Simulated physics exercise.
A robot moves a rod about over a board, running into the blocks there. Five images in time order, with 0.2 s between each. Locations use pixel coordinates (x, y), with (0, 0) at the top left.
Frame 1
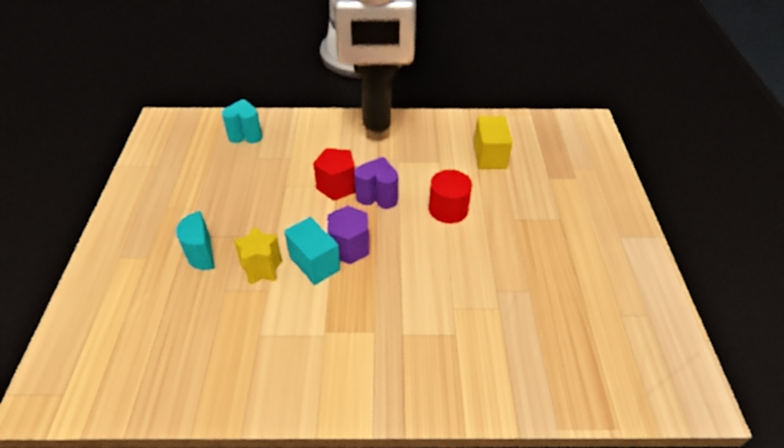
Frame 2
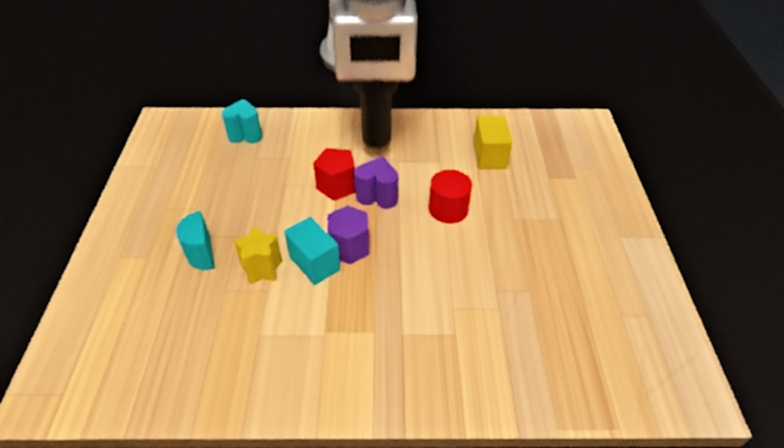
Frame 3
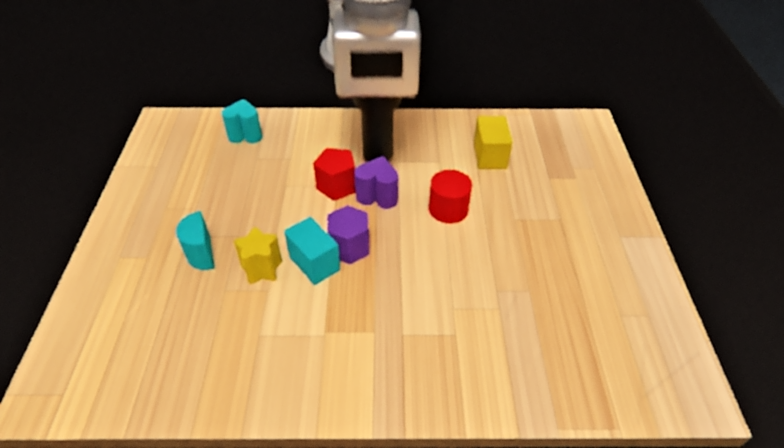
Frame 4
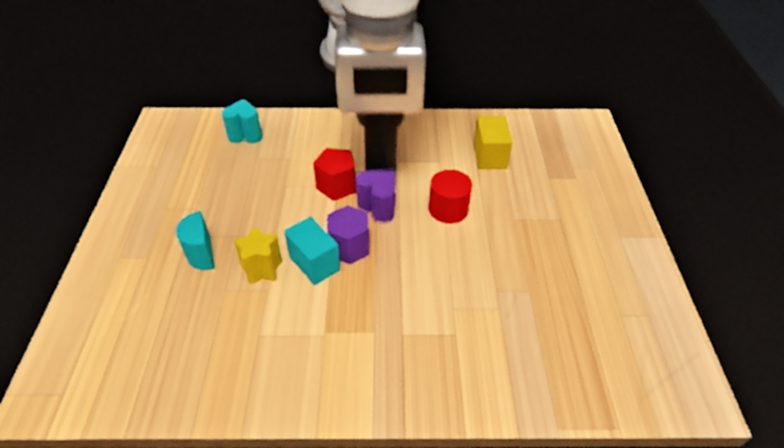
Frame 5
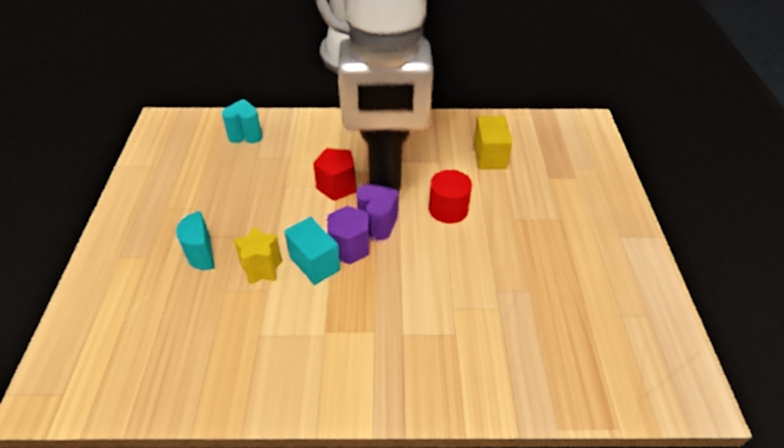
On a wooden board, a robot arm moves its black rod forward, pushing a purple heart block toward the purple hexagon.
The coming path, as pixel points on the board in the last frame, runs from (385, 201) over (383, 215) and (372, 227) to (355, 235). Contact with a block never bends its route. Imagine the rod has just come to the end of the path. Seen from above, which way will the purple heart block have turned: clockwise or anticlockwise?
It ends up turned anticlockwise.
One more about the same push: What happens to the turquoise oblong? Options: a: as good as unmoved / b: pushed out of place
b: Pushed out of place.
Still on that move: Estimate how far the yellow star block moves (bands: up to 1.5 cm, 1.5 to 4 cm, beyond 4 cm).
Band: Under 1.5 cm.
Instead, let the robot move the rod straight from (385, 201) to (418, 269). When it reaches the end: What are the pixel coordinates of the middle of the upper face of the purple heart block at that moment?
I'd place it at (381, 245), taking the centre of its top.
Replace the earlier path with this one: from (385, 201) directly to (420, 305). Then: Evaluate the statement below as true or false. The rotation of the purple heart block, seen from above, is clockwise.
Answer: True.
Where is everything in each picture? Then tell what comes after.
In the first picture, rod tip (377, 125); block tops, yellow star block (256, 243); turquoise oblong (310, 237); red five-sided block (335, 160); purple hexagon (348, 221); purple heart block (378, 170).
In the second picture, rod (377, 141); blocks unchanged.
In the third picture, rod (378, 157); blocks unchanged.
In the fourth picture, rod (381, 173); purple heart block (378, 181).
In the fifth picture, rod (385, 189); yellow star block (256, 243); turquoise oblong (310, 237); red five-sided block (335, 160); purple hexagon (348, 221); purple heart block (377, 198).
What follows on the original path. Halfway along, rod (378, 209); turquoise oblong (305, 240); purple hexagon (345, 235), turned 35° clockwise; purple heart block (381, 222).
At the end, rod (354, 223); yellow star block in place; turquoise oblong (301, 243), turned 20° clockwise; red five-sided block in place; purple hexagon (341, 244), turned 45° clockwise; purple heart block (383, 230), turned 25° anticlockwise.
